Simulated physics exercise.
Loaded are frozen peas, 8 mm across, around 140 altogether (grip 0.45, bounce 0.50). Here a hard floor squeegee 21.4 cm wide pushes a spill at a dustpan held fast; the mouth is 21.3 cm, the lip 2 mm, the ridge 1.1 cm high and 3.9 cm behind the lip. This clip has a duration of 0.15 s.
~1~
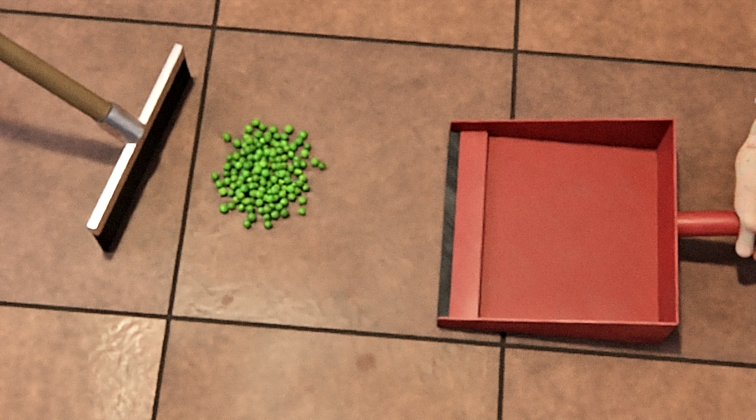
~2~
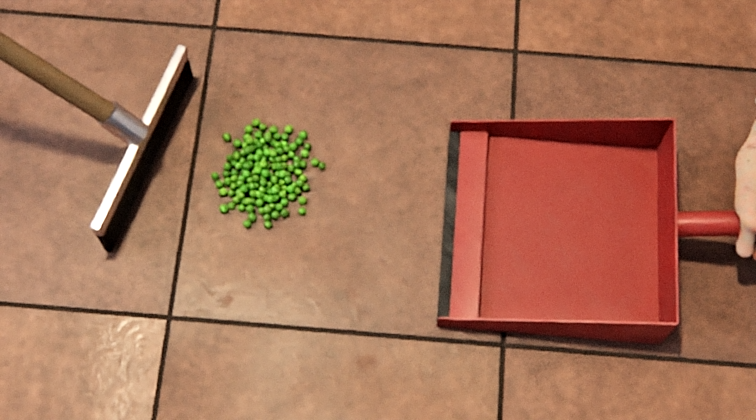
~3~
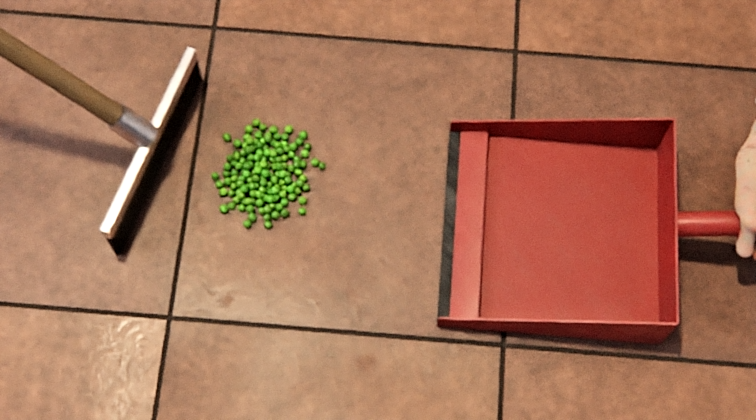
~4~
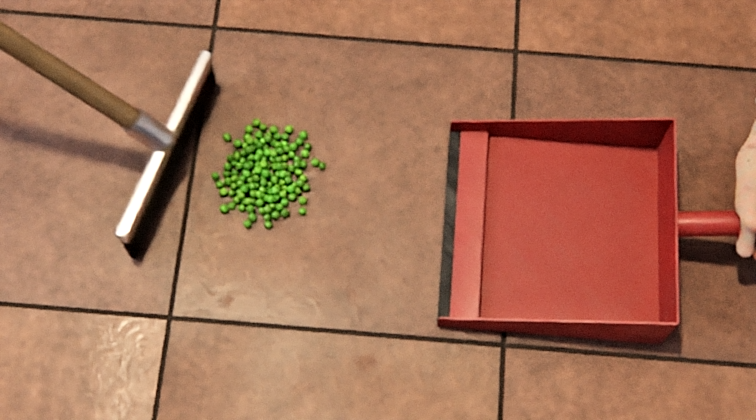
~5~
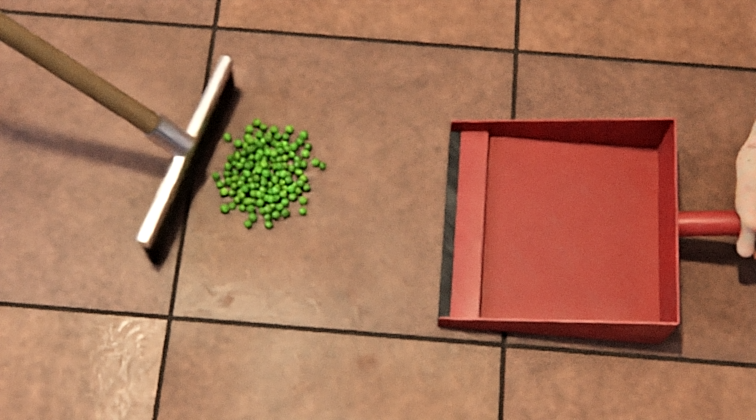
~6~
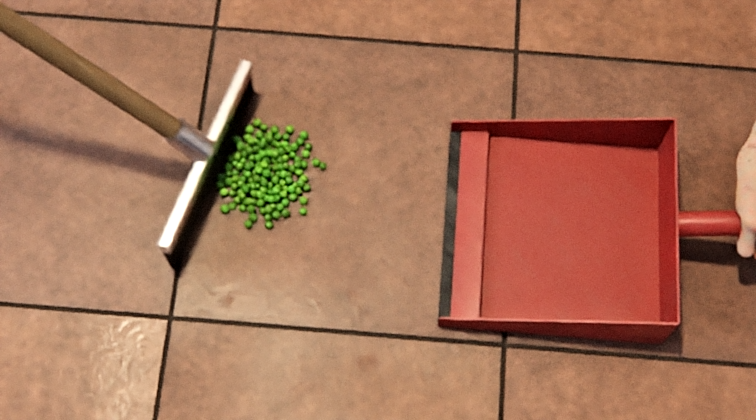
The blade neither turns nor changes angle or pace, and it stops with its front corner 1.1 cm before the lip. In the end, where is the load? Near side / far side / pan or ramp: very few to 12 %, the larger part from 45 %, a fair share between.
Near side: Very few; far side: Very few; pan: A fair share.
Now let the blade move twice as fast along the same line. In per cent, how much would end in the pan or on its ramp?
Roughly 45 in a hundred.
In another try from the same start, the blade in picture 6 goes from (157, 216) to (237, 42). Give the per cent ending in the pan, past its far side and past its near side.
Pan 0 % / far 15 % / near 0 %.
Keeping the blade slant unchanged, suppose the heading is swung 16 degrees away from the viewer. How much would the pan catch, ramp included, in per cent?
The pan, ramp included, would get around 15 per cent.
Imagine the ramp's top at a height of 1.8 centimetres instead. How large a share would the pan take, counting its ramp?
20 %.
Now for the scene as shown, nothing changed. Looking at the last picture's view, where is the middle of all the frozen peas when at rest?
In the last view, approximately (442, 229).
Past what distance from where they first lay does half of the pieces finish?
20 cm or thereabouts.
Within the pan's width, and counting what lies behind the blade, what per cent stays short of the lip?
Roughly 65 percent.
Then, 0.16 s after the last picture, middle of the blade 14 cm from the lip; 0 % over the lip, far side 0 %, near side 0 %.
Then, 0.26 s after the last picture, middle of the blade 7 cm from the lip; 0 % over the lip, far side 5 %, near side 0 %.
Then, 0.51 s after the last picture, middle of the blade 4 cm from the lip; 30 % over the lip, far side 5 %, near side 5 %.
In the end, near side 5 %, far side 5 %, pan 25 %, in front of the lip or behind the blade 65 %.
